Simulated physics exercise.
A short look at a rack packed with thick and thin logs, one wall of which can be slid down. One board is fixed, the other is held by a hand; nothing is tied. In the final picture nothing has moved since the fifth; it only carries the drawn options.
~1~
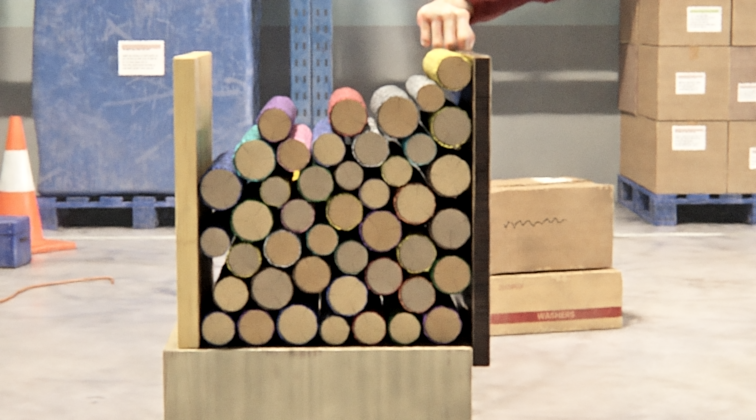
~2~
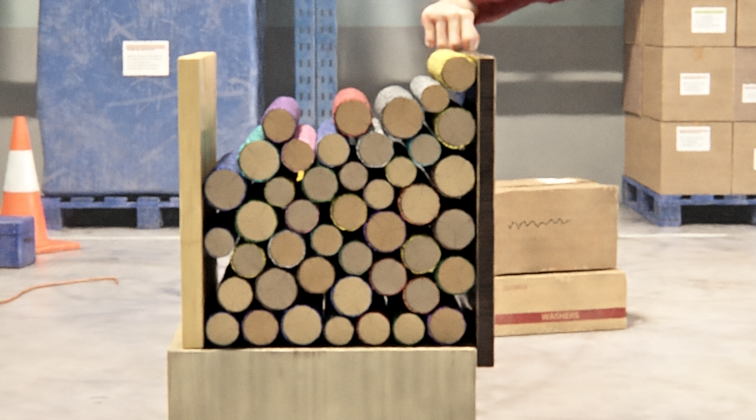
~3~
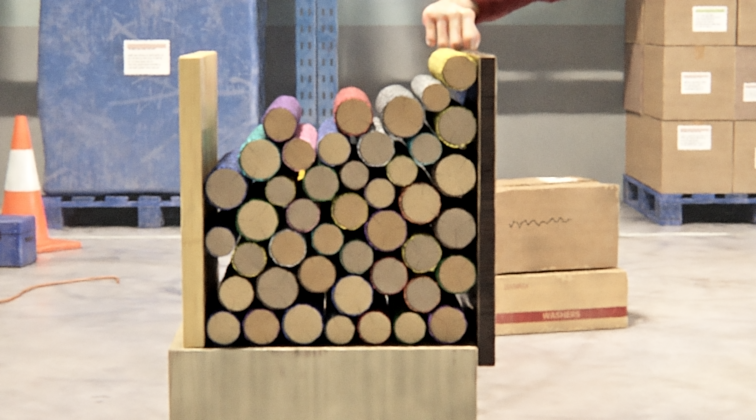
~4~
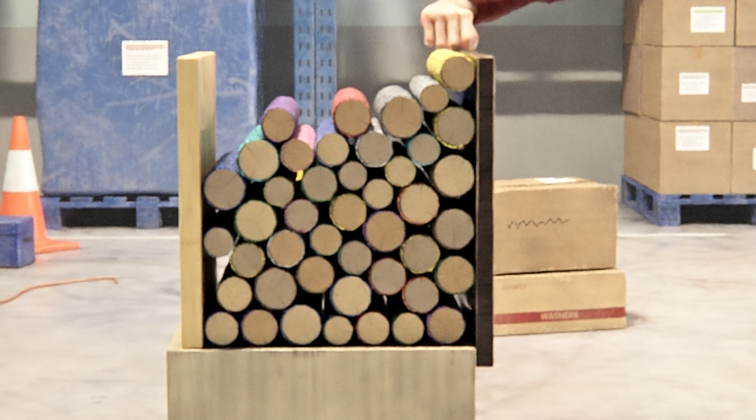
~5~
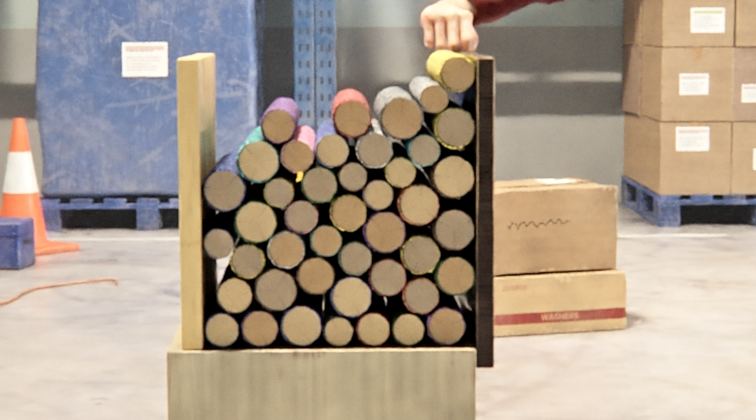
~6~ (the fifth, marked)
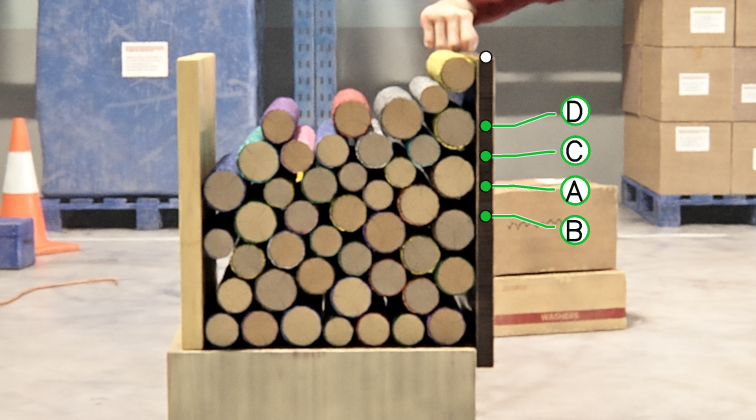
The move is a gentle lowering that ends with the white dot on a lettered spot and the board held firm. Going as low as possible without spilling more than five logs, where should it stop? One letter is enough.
No lower than B.
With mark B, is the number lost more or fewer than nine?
Fewer than nine.
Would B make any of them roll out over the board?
Yes.
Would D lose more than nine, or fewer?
At D, fewer than nine.
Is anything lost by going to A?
Yes.
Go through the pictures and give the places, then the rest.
In the first frame, a log (252, 221); a log (316, 184); a log (255, 160).
In the second frame, a log (259, 161); a log (435, 98).
In the third frame, side board (474, 196); a log (223, 328).
In the fourth frame, a log (408, 328); a log (387, 276).
In the fifth frame, a log (454, 230); a log (326, 241); a log (255, 222).
On the marked copy, A at (486, 186); B at (486, 216); C at (486, 156); D at (486, 126); the white dot at (486, 57).
Following B. Soon after the start, top of the board (476, 126).
Later, top of the board (476, 206).
In the end, top of the board (476, 216), three out over the board.
As for the rest, A three out over the board; C one out over the board; D none out over the board.
